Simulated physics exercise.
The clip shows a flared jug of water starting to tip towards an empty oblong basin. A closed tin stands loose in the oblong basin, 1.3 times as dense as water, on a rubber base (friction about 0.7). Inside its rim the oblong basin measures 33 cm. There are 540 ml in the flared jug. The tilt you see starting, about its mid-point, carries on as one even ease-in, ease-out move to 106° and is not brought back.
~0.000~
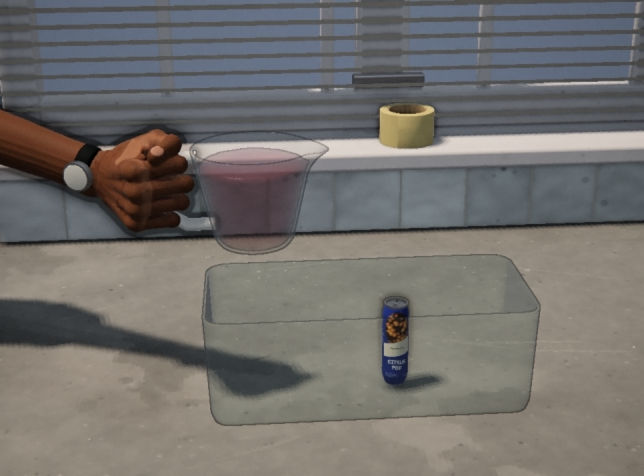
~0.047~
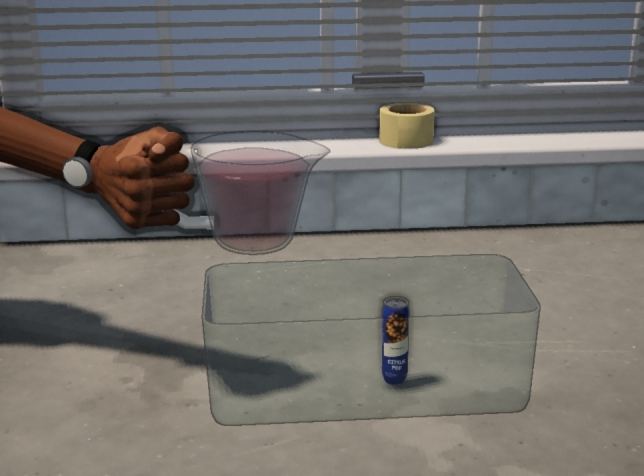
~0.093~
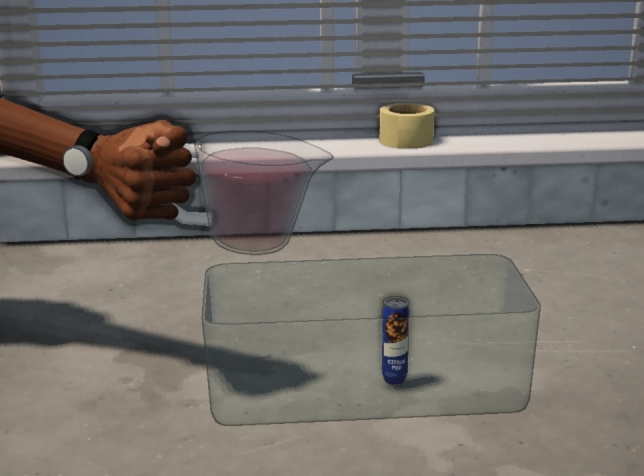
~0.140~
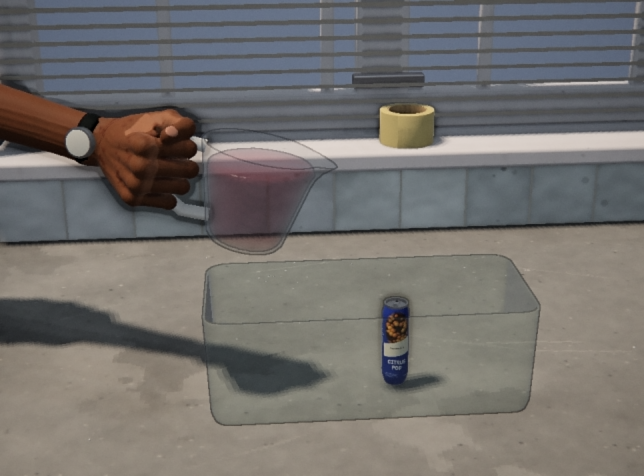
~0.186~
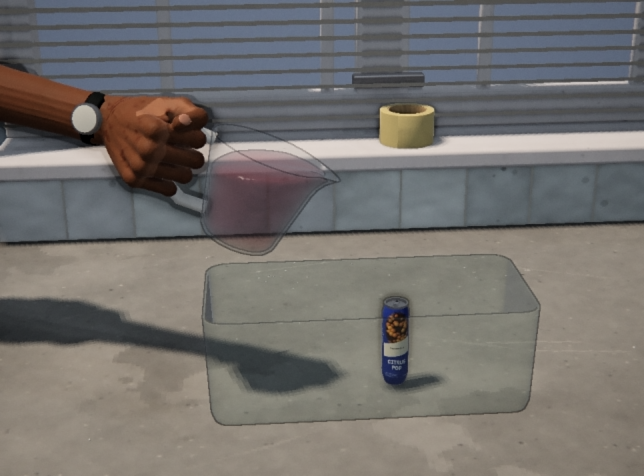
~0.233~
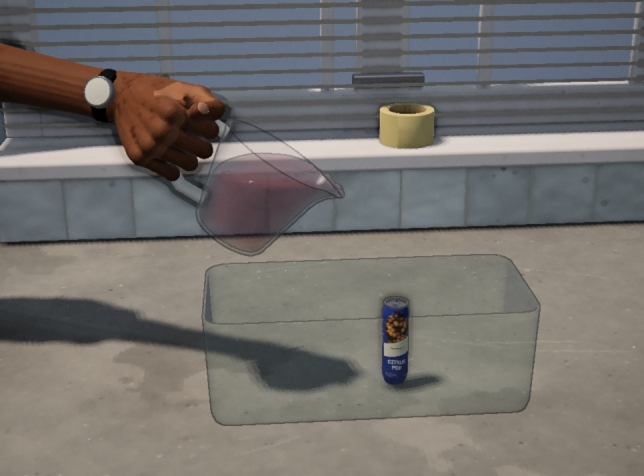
A hand steadily tilts a clear jug of pinkish liquid rightward above a clear basin holding a blue tin.
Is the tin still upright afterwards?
It falls.
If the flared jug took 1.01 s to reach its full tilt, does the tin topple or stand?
Then it goes over.
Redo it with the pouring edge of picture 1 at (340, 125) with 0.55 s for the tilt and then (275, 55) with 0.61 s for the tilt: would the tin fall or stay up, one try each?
First it goes over; then it remains upright.
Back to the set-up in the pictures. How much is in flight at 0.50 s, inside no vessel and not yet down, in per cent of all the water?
About 20 per cent.
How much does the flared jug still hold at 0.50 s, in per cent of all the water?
About 34 per cent.
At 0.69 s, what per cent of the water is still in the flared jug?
Some 3 per cent.
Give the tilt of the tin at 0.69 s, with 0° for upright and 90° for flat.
About 35°.
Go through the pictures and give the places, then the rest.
In the first picture, it leans 0°; its right rim is at (329, 147); the water meets the walls at (198, 162) and (309, 160); the oblong basin's rim runs from (205, 295) to (524, 283); the tin's top is at (396, 306).
In the second picture, it leans 2°; its right rim is at (331, 149); the water meets the walls at (198, 162) and (310, 161).
In the third picture, it leans 6°; its right rim is at (334, 155); the water meets the walls at (201, 159) and (312, 162).
In the fourth picture, it leans 13°; its right rim is at (338, 165); the water meets the walls at (206, 158) and (316, 164).
In the fifth picture, it leans 23°; its right rim is at (341, 179); the water meets the walls at (210, 163) and (323, 169).
In the sixth picture, it leans 34°; its right rim is at (342, 195); the water meets the walls at (211, 172) and (336, 185); 2 per cent is over the edge.
After 0.50 s the tilt is 97° and 34 per cent is still to pour; the tin stands where it began.
After 0.69 s the tilt is 106° and 3 per cent is still to pour; the tin leans 36°.
After 0.89 s the tilt is 106° and 0 per cent is still to pour; the tin lies on its side.
After 1.11 s the tilt is 106° and 0 per cent is still to pour; the tin lies on its side.
In the end the tin lies on its side.
